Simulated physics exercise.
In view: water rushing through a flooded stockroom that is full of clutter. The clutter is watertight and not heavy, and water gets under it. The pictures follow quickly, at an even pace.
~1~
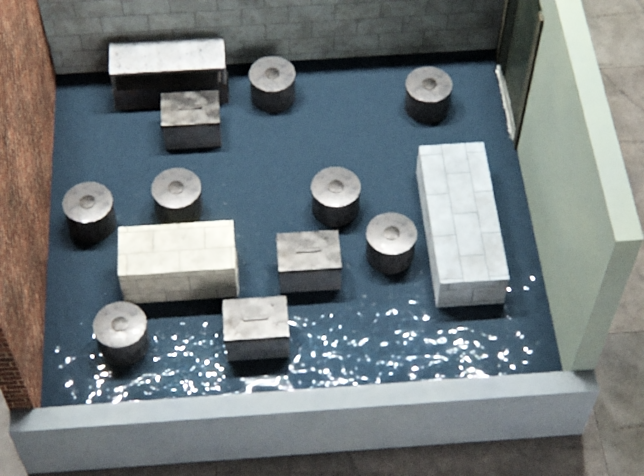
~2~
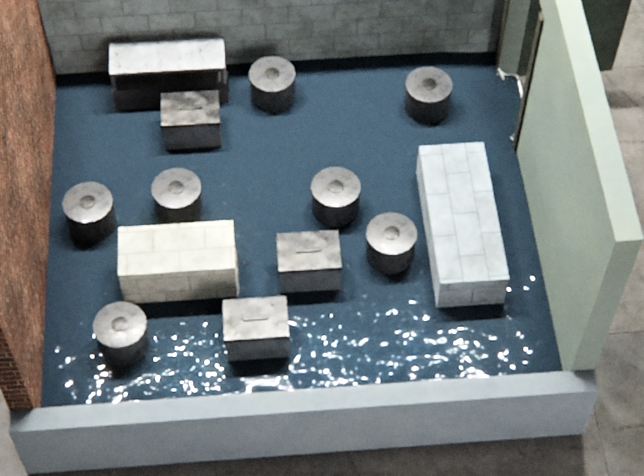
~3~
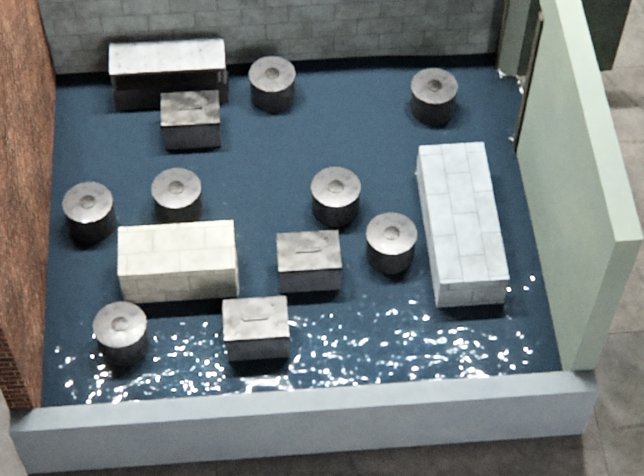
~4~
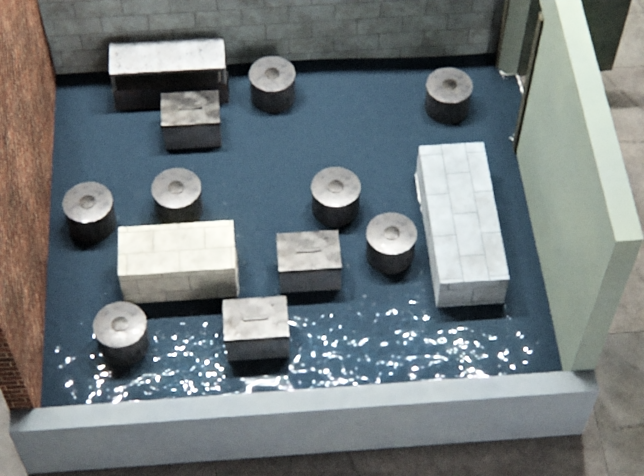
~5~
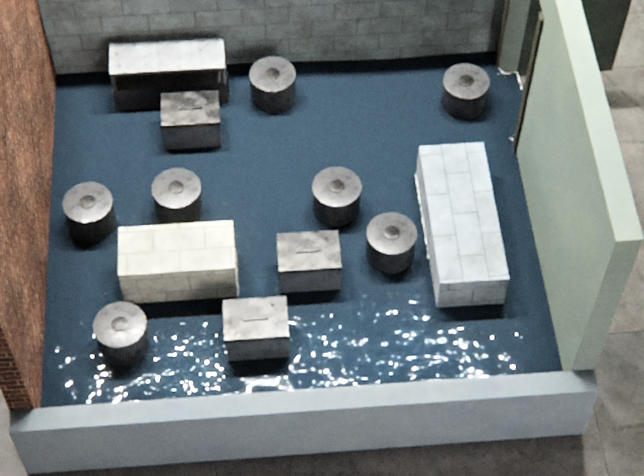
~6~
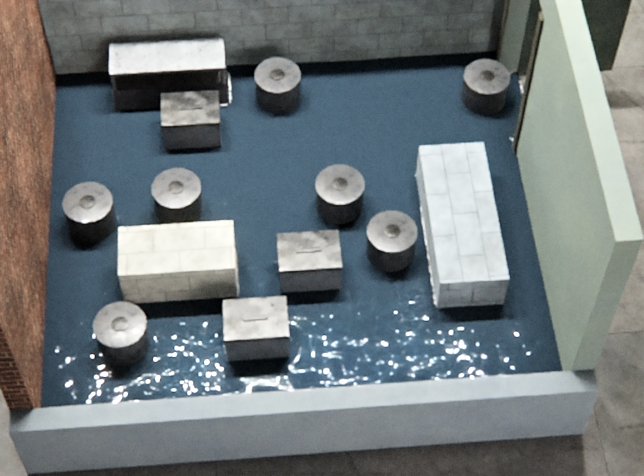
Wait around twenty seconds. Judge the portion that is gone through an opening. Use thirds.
Share: From one to two thirds.
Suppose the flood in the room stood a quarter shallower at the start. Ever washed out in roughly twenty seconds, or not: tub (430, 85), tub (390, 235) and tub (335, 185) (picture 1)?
In turn: Through, yes, yes.
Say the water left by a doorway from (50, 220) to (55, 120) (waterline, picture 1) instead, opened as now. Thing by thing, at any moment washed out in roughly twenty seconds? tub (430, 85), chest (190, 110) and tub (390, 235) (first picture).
As listed: Kept in, washed out, left behind.
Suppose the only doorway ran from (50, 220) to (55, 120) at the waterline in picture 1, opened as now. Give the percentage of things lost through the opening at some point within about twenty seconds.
Roughly 70 per cent.
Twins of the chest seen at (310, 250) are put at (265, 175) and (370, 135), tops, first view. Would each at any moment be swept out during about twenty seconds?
One after the other: Washed out, through.
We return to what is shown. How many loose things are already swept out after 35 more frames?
The number is 4.
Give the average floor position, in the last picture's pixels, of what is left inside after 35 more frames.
Around (318, 201).
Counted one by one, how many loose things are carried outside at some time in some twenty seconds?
It comes to 6.
A moment on, 1 of 10 are out; 9 afloat.
Next, 2 of 10 are out; 8 afloat.
Later, 4 of 10 are out; 6 afloat.
In the end, 6 of 10 are out; 4 afloat.
